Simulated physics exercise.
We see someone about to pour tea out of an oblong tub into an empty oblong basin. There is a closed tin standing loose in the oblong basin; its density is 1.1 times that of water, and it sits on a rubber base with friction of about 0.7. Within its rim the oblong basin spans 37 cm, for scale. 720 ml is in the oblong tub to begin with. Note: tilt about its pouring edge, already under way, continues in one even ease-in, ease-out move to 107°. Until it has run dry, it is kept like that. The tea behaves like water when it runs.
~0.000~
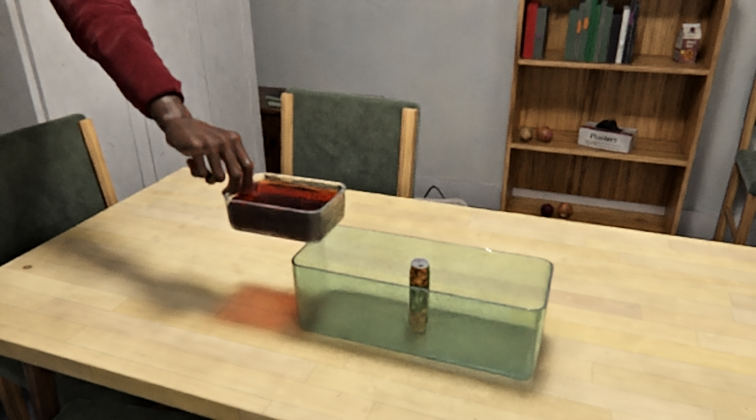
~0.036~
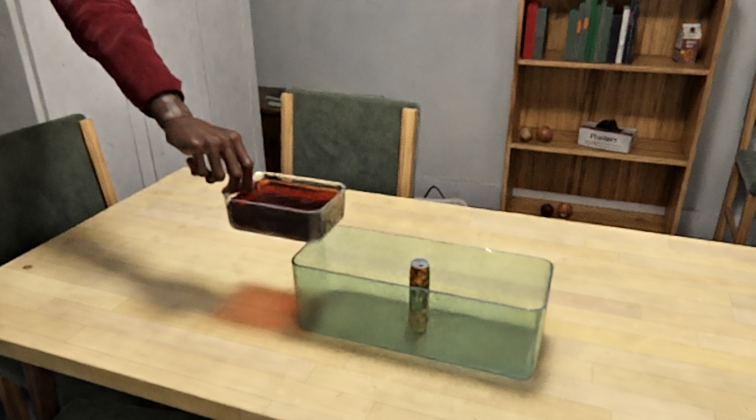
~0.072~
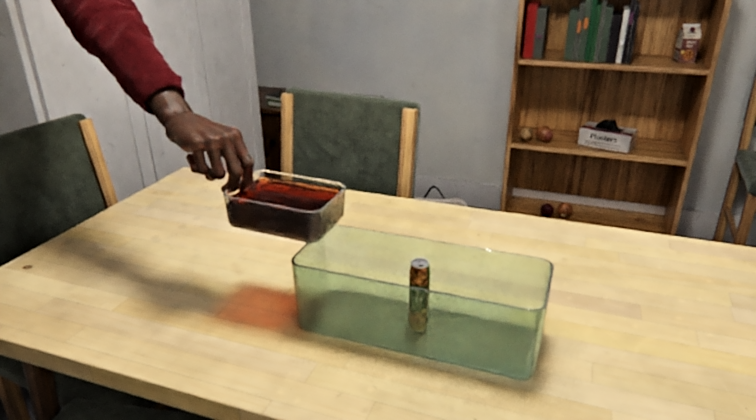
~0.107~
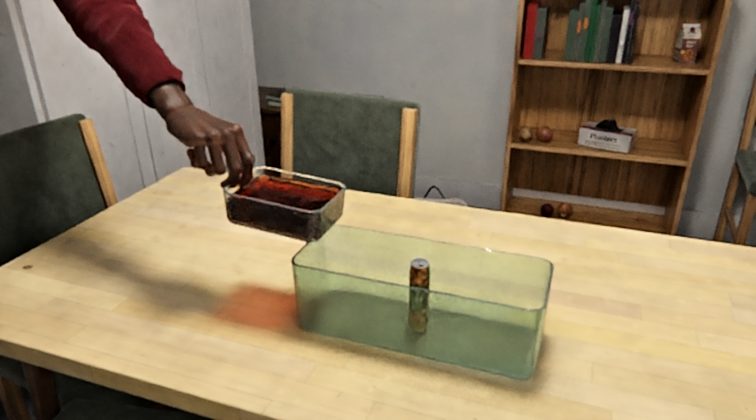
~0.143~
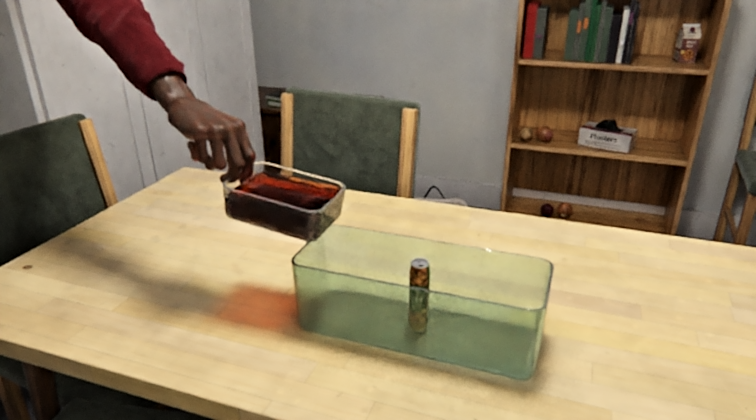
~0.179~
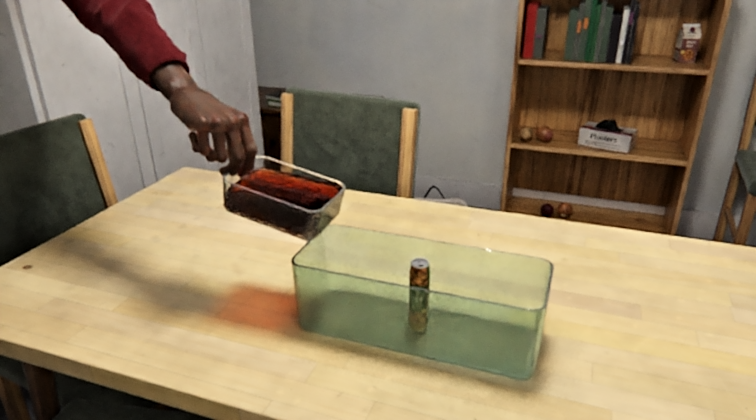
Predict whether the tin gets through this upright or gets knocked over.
It comes down.
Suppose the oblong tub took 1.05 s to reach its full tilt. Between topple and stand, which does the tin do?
Well, the tin simply holds firm.
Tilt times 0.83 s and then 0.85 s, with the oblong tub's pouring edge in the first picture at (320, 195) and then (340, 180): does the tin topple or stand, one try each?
First it tips over; then it tips over.
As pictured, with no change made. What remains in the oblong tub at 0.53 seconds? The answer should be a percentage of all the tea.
I'd put it near 32 percent.
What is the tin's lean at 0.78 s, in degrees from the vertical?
I'd say it is close to 20 degrees off upright.
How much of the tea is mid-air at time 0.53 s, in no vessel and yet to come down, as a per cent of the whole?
50 per cent.
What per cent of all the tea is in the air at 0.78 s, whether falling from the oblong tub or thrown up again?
I'd say some 4 per cent is in the air.
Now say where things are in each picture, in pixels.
The first frame shows tilt 0°; pouring edge (334, 200); surface from (244, 188) to (334, 202); the oblong basin's rim runs from (308, 243) to (550, 286); the tin's top is at (420, 266).
The second frame shows tilt 0°; pouring edge (334, 200); surface from (245, 188) to (334, 202).
The third frame shows tilt 2°; pouring edge (334, 200); surface from (244, 187) to (334, 201).
The fourth frame shows tilt 4°; pouring edge (334, 200); surface from (244, 185) to (334, 199).
The fifth frame shows tilt 8°; pouring edge (334, 200); surface from (243, 181) to (334, 197).
The sixth frame shows tilt 12°; pouring edge (333, 200); surface from (243, 177) to (335, 195).
By 0.53 s the tilt is 74° and 33 per cent is still to pour; the tin stands where it began.
By 0.78 s the tilt is 106° and 1 per cent is still to pour; the tin leans 18°.
By 1.05 s the tilt is 107° and 0 per cent is still to pour; the tin lies on its side.
By 1.34 s the tilt is 107° and 0 per cent is still to pour; the tin lies on its side.
At rest the tin lies on its side.
